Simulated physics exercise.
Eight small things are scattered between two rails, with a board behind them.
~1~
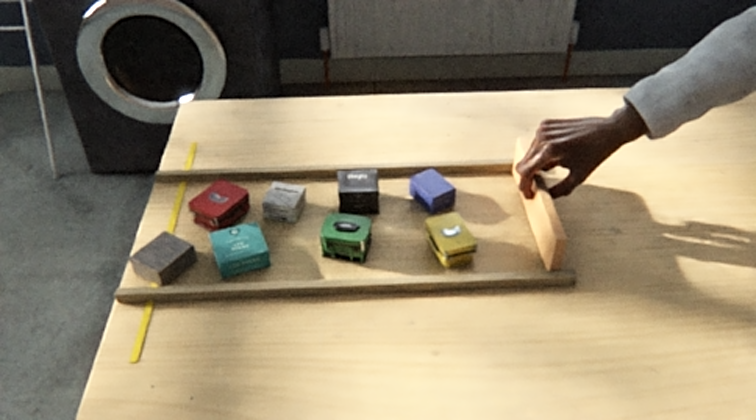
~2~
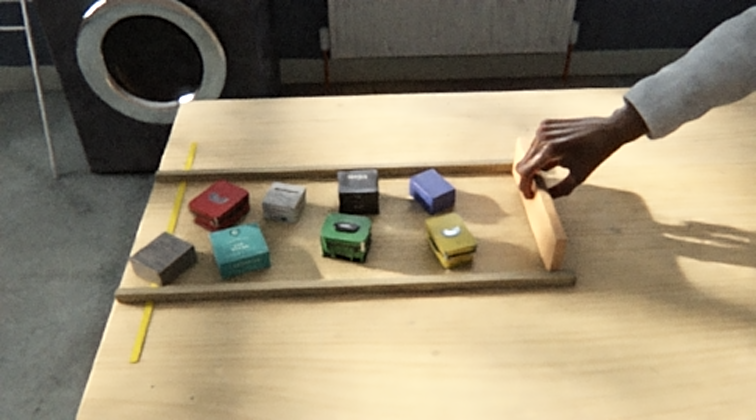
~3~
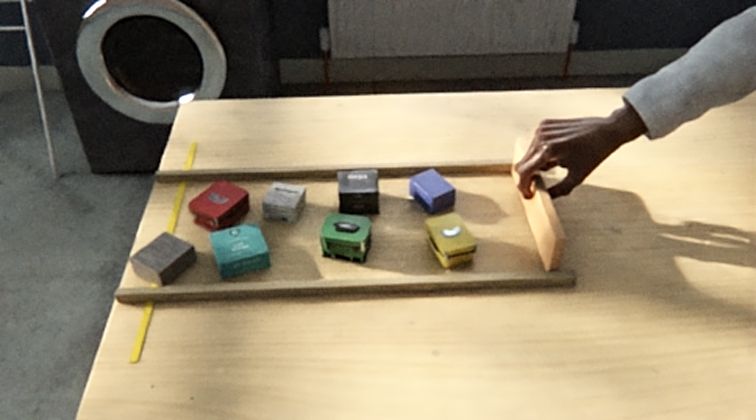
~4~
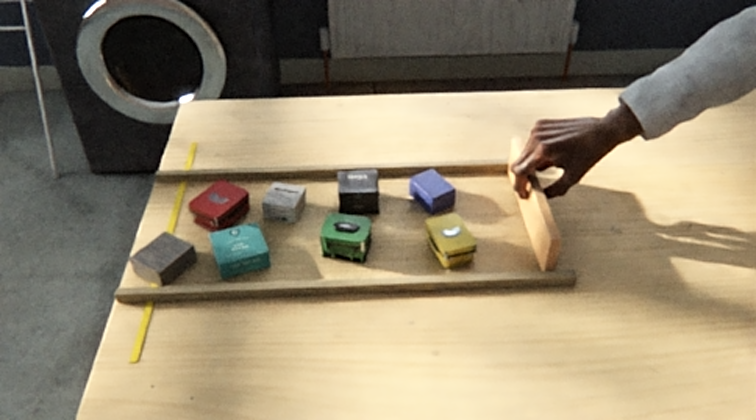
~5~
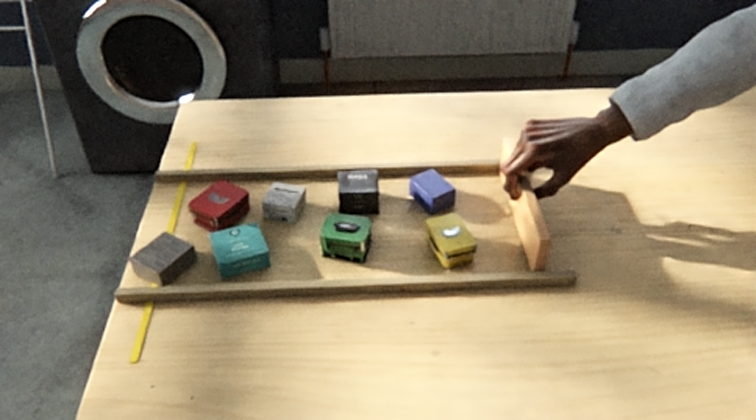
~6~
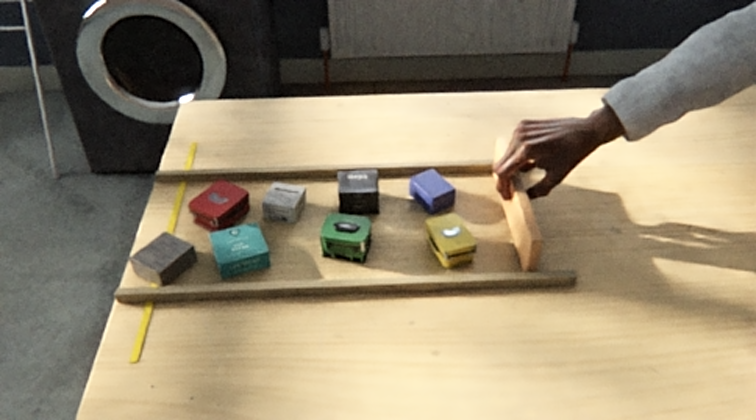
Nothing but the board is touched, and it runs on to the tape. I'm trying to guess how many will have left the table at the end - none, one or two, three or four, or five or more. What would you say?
No fewer than five go over.
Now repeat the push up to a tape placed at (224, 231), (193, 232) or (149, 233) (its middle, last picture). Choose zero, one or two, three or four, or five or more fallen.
The falls would be three to four; either three or four; more than four.
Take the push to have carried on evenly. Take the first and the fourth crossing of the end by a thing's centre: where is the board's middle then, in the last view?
(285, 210) and (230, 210).
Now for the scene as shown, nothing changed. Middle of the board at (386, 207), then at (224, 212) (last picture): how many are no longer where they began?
Counting first: 4, next 8.
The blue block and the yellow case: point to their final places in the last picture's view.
Middles: Around (161, 197) and around (143, 251).
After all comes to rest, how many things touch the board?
Count recorded: 2.
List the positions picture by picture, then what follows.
The first picture shows grey block (164, 258); red case (221, 207); turquoise box (240, 249); board (537, 201); tape (170, 232).
The second picture shows red case (221, 207); green case (347, 238).
The third picture shows turquoise box (240, 250); yellow case (450, 242).
The fourth picture shows grey block (164, 259); black box (358, 192).
The fifth picture shows red case (221, 207); blue block (432, 191).
The sixth picture shows grey block (164, 259); red case (221, 207); turquoise box (240, 250); board (515, 202); tape (170, 232).
Early on, none off yet; grey block at rest near (164, 259); red case at rest near (221, 207); turquoise box at rest near (240, 250).
Finally, the number that fall off is five or more; lost, black box, green case, white box, turquoise box, red case and grey block.
